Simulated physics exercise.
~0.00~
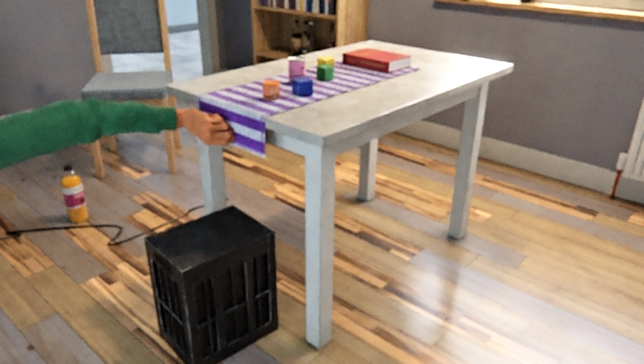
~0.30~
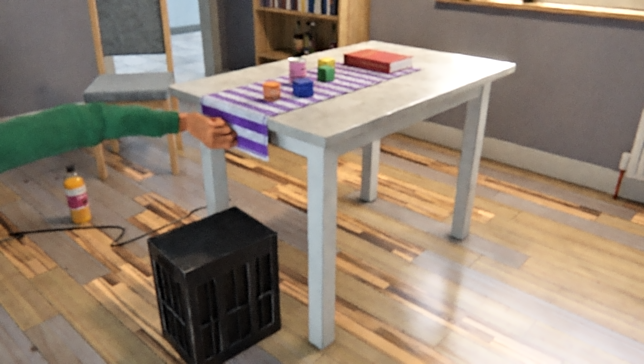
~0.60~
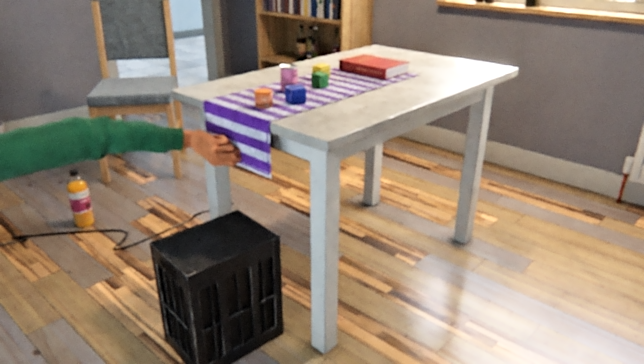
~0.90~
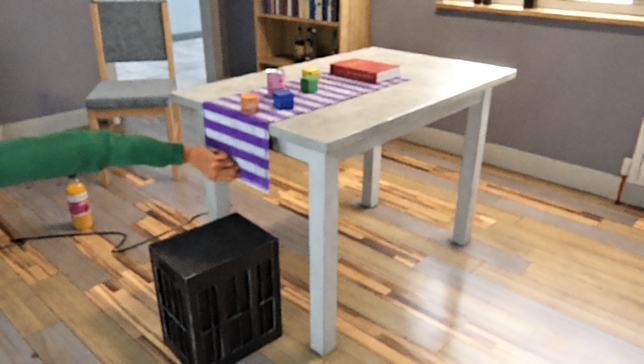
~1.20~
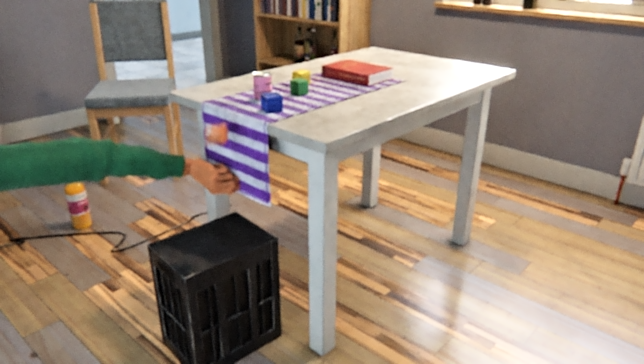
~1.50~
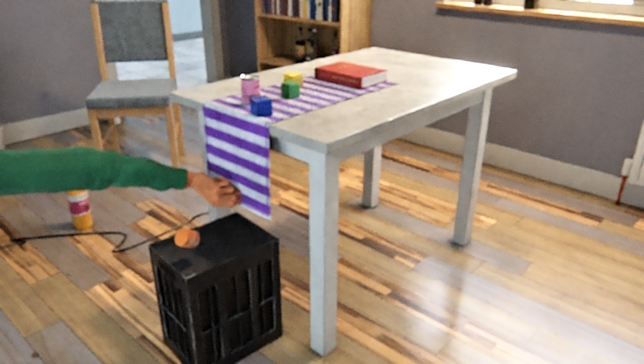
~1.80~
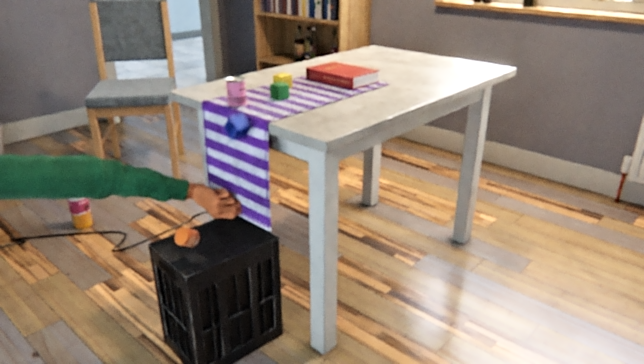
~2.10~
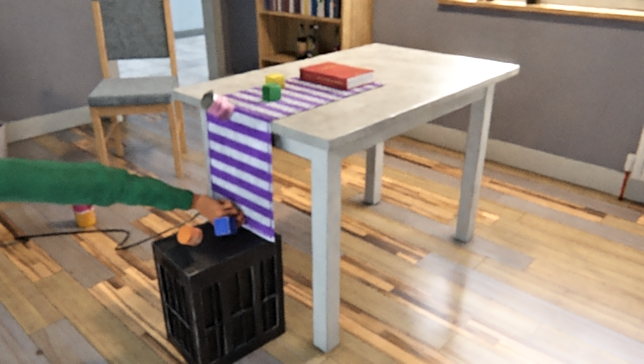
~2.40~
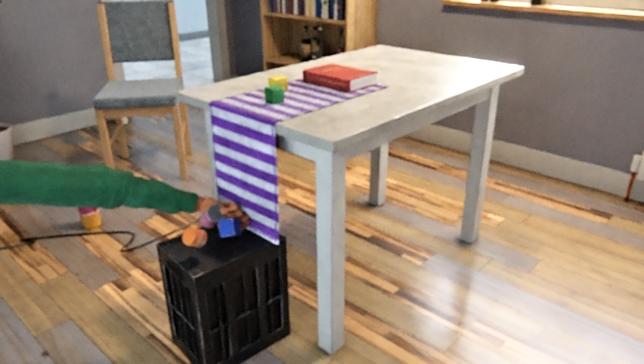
We see a green-sleeved arm slowly pull a purple-striped cloth down over a table's edge. A small orange object, a blue cube and a pink can drop in turn onto the black crate below, while a green cube and red book remain on the table.
